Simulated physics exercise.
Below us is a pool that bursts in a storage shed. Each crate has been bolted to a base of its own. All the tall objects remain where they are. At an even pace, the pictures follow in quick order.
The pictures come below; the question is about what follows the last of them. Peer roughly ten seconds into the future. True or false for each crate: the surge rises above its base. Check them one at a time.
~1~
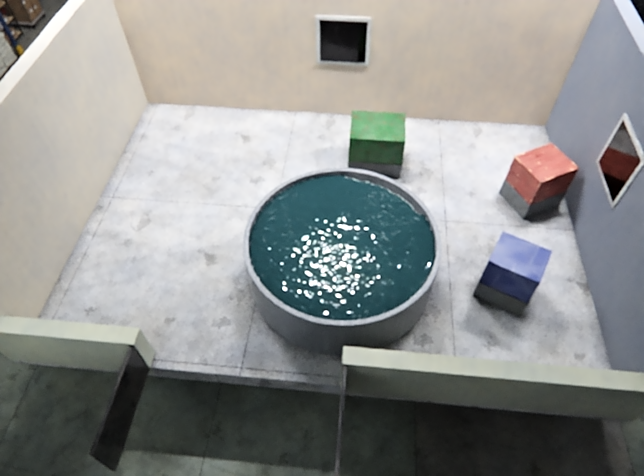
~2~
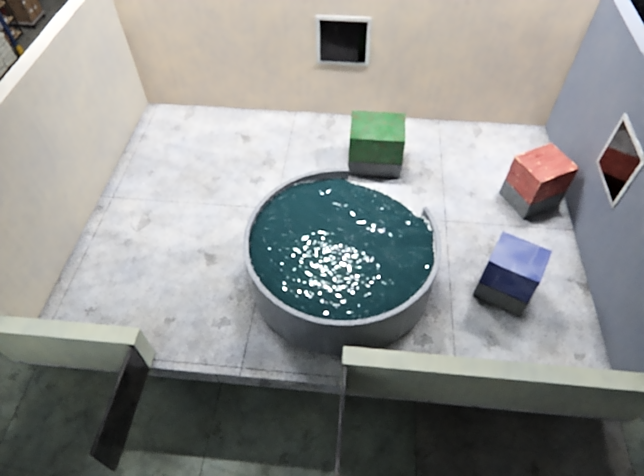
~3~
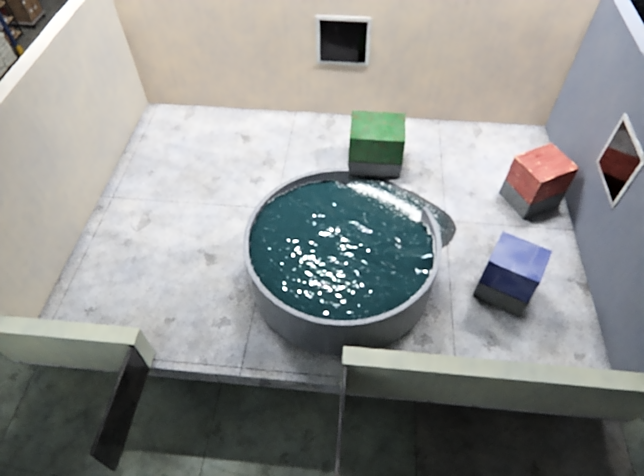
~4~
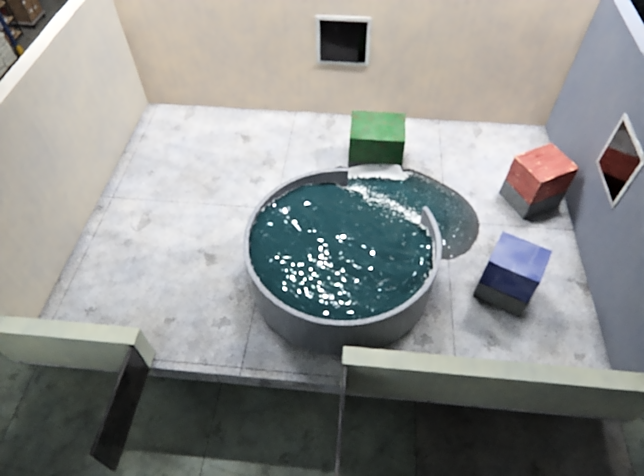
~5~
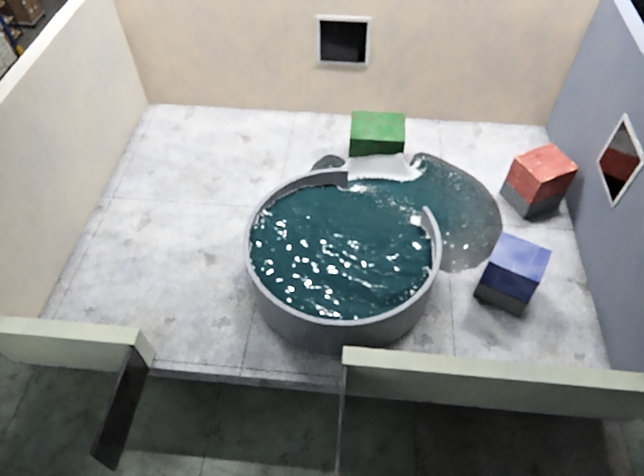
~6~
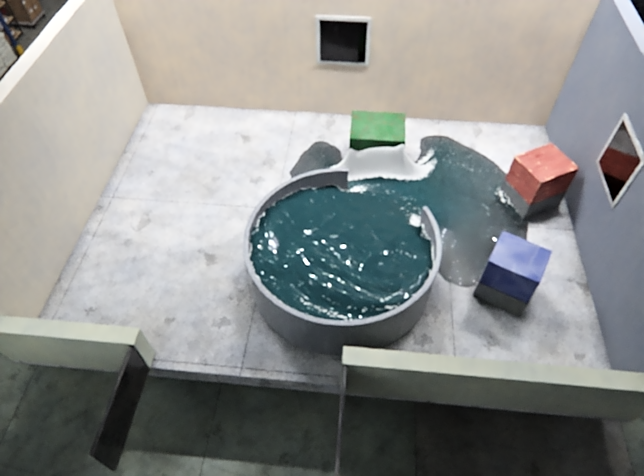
Green crate: True; red crate: True; blue crate: False.
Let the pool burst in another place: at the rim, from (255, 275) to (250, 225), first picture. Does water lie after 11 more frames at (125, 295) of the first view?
Short version: Swamped.
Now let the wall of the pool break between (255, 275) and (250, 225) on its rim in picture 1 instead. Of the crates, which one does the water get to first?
That would be the green one.
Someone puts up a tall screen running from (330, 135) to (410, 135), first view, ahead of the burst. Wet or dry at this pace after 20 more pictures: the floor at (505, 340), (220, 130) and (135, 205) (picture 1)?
The first point comes out unwetted, the next inundated, the last inundated.
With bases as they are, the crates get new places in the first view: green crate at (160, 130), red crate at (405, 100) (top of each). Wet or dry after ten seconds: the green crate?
Result for green: Untouched.
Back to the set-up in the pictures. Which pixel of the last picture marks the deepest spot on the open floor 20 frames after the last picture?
Look close to (547, 190).
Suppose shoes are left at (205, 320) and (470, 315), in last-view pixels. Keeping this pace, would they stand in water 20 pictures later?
Unflooded; unflooded.
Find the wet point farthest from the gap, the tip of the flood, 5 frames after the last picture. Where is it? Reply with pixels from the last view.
Somewhere close to (540, 127).
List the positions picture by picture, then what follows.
In the first frame, still water in the round pool at (342, 240).
In the second frame, water pours out on the round pool's far side and has run to a hidden place.
In the third frame, the front is at (451, 229), out from the gap on the round pool's far side.
In the fourth frame, the front is at (470, 212), out from the gap on the round pool's far side.
In the fifth frame, the front is at (493, 206), out from the gap on the round pool's far side.
In the sixth frame, the front is at (494, 167), out from the gap on the round pool's far side.
A moment on, water covers 30 % of the floor; the green crate water round its plinth, the red crate water round its plinth, the blue crate water round its plinth.
Next, water covers 50 % of the floor; the green crate water round its plinth, the red crate water round its plinth, the blue crate water round its plinth.
Then, water covers 75 % of the floor; the green crate water round its plinth, the red crate water round its plinth, the blue crate water round its plinth.
Later, water covers 90 % of the floor; the green crate water round its plinth, the red crate water round its plinth, the blue crate water round its plinth.
In the end, water covers 100 % of the floor; the green crate was topped, the red crate was topped, the blue crate stayed above the water.
